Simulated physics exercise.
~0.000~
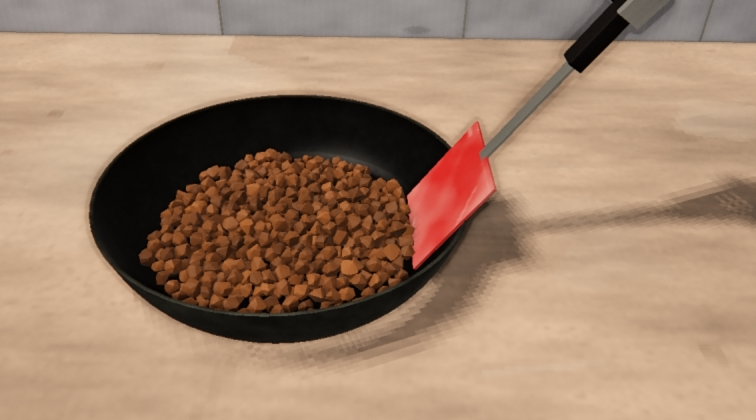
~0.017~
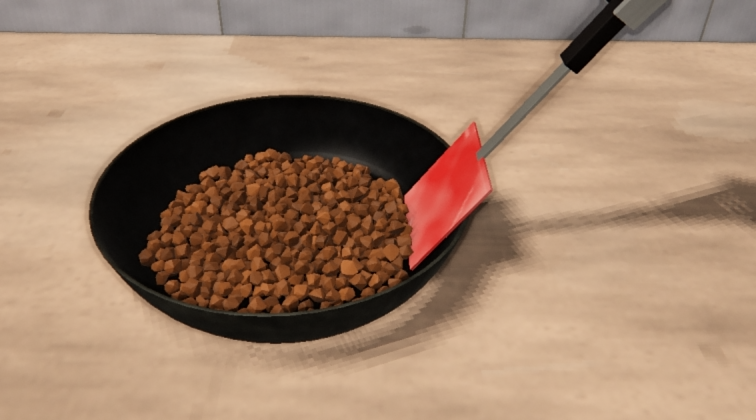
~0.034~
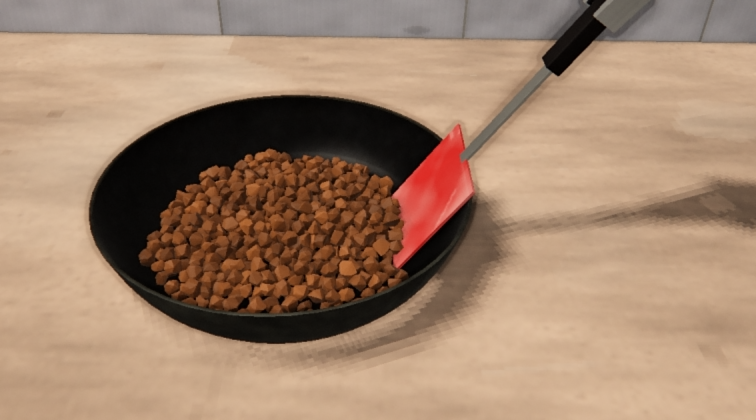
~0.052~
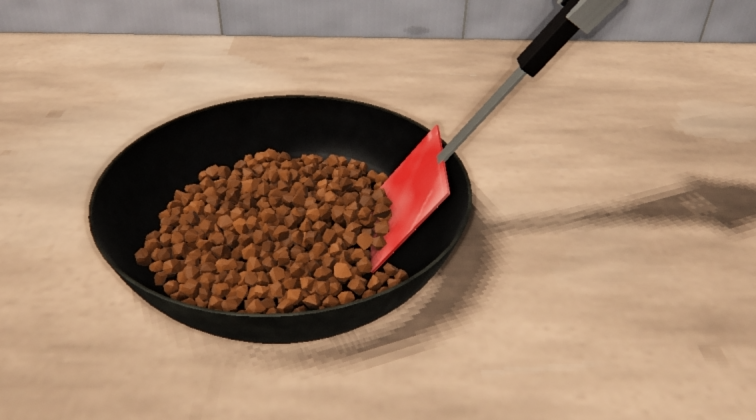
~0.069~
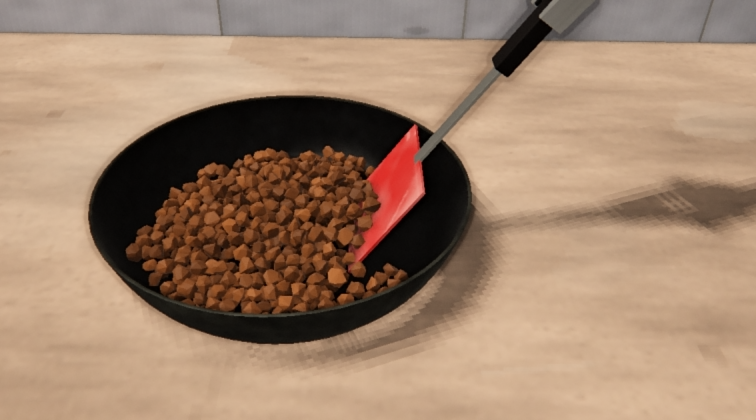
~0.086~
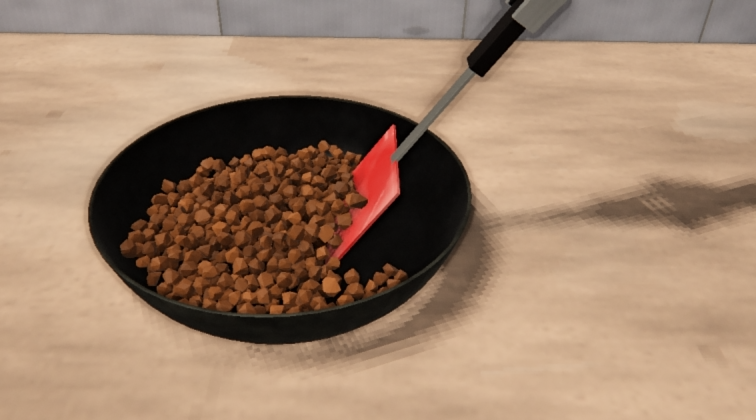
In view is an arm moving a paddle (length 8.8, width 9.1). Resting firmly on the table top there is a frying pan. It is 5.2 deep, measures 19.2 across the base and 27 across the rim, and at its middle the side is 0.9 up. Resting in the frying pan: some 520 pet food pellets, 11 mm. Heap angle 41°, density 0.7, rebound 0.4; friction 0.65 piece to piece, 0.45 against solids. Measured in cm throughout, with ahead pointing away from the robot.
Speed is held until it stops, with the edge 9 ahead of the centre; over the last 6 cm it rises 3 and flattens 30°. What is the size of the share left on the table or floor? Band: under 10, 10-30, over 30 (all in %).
10-30 %.
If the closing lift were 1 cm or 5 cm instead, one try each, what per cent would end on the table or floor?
Try one gives about 5 in a hundred, try two about 20 in a hundred.
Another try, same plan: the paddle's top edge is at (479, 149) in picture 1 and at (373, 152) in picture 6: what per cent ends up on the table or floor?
It comes to something like 15 %, give or take.
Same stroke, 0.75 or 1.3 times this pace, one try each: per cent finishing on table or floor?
Estimates in order: 5 per cent, 15 per cent.
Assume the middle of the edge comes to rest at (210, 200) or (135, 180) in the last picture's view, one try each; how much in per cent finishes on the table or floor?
Around 5 per cent for the first try and 30 per cent for the second.
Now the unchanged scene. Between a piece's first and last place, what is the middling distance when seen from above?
I'd put it at close to 6 centimetres.
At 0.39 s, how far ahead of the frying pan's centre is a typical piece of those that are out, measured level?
The distance is around 18 cm.
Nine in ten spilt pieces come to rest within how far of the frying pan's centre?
It comes to about 25 cm.
After 0.13 s, sloping 55°, highest piece 6 above the table; 519 in the frying pan.
After 0.17 s, sloping 45°, highest piece 6 above the table; 519 in the frying pan.
After 0.39 s, sloping 25°, highest piece 7 above the table; 442 in the frying pan, 65 on the table or floor, 12 on the blade or in flight.
After 1.44 s, sloping 25°, highest piece 6 above the table; 442 in the frying pan, 77 on the table or floor.
In the end, 442 in the frying pan, 77 on the table or floor. That is 15 % on the table or floor.
